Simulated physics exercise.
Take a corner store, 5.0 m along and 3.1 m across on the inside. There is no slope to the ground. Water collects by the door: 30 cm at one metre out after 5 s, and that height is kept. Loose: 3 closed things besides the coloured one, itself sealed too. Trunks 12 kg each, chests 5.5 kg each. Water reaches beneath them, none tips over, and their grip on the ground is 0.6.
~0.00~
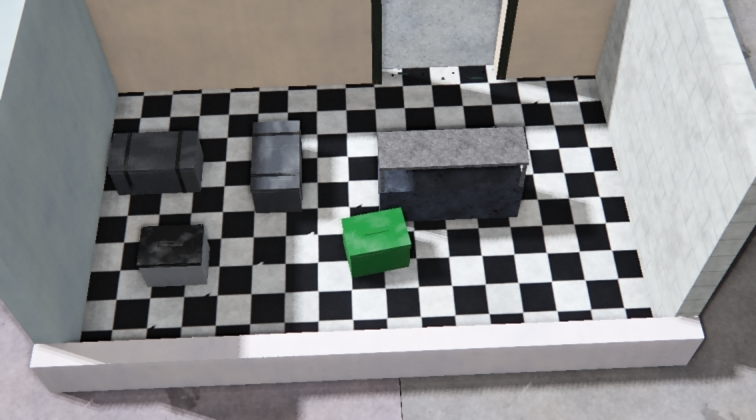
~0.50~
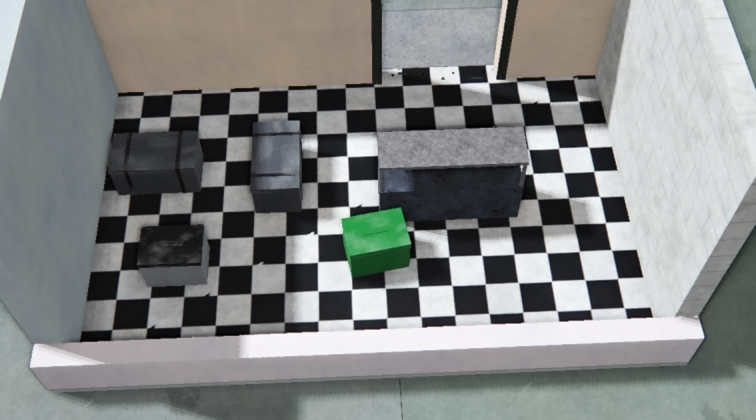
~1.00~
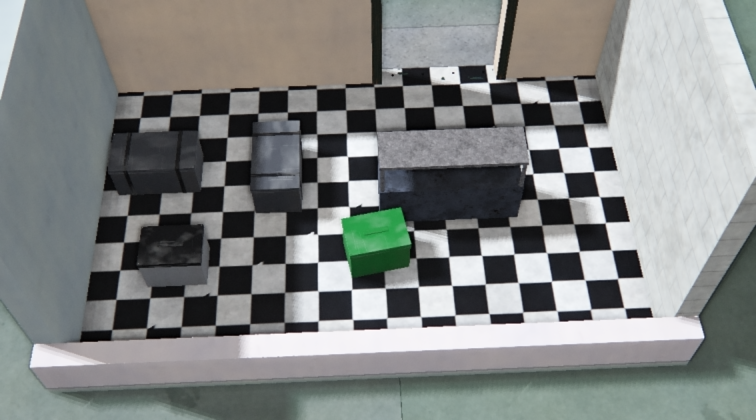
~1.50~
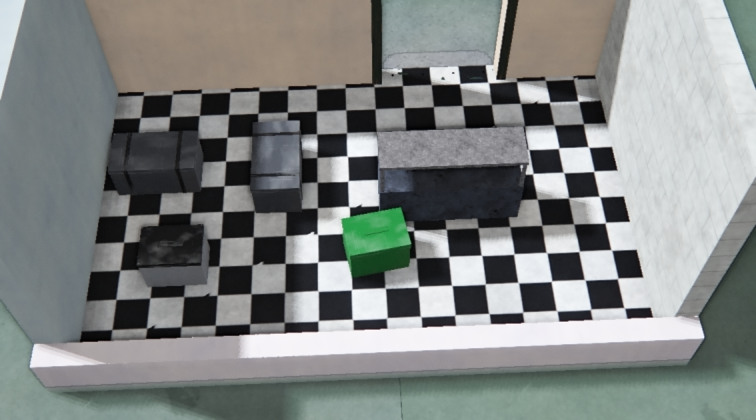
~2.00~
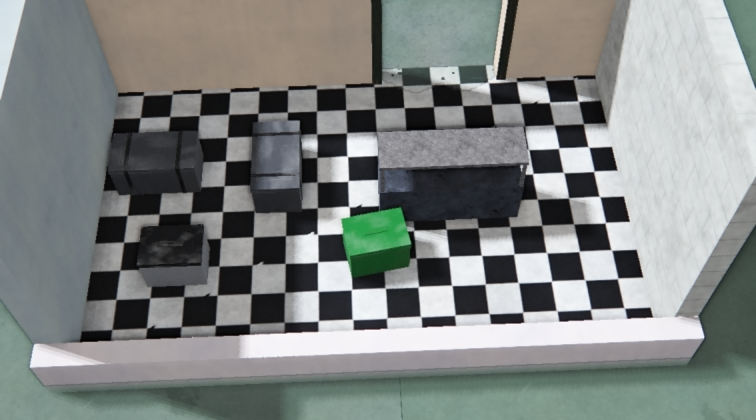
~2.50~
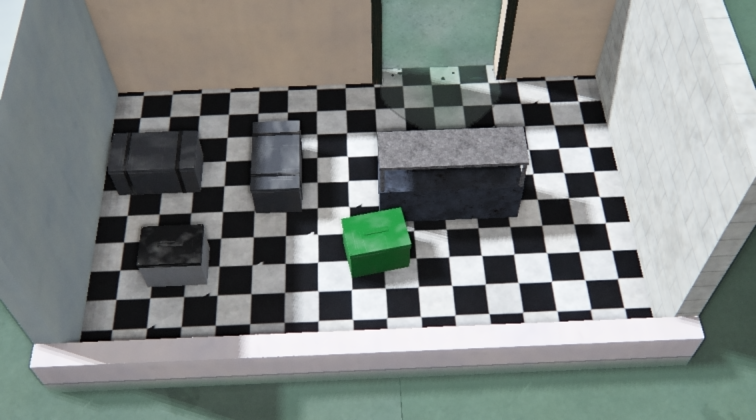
In a small shop with a checkered floor, the green chest and the dark boxes around it stayed still while a thin, clear sheet of water crept in from the doorway behind the counter.
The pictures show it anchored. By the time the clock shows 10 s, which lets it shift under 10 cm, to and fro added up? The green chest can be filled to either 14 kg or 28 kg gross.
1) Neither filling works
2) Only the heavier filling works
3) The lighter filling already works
2.
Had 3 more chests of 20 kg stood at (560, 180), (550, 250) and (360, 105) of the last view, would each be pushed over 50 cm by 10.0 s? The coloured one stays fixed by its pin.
Result, in order - exceeds it; exceeds it; falls shy.
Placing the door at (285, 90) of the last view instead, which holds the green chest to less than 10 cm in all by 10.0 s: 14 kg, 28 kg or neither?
Then no option works.
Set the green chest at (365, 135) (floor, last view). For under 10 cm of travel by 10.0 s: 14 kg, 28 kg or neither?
So neither weight works.
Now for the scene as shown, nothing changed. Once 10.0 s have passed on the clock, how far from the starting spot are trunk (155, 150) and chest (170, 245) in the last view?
Respectively 20 and 80 centimetres.
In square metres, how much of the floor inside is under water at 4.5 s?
Some 5.5 m2 of it.
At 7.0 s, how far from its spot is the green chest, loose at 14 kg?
It would be some 0 cm from its spot.
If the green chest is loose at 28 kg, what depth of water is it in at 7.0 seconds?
Close to 1 cm deep.
After 3.5 s the green chest would be 0 cm from its start with 14 kg and 0 cm from its start with 28 kg; 0 cm of water round it then.
After 4.5 s the green chest would be 0 cm from its start with 14 kg and 0 cm from its start with 28 kg; 0 cm of water round it then.
After 7.0 s the green chest would be 0 cm from its start with 14 kg and 0 cm from its start with 28 kg; 1 cm of water round it then.
After 10.0 s the green chest would be 49 cm from its start with 14 kg and 0 cm from its start with 28 kg; 9 cm of water round it then.
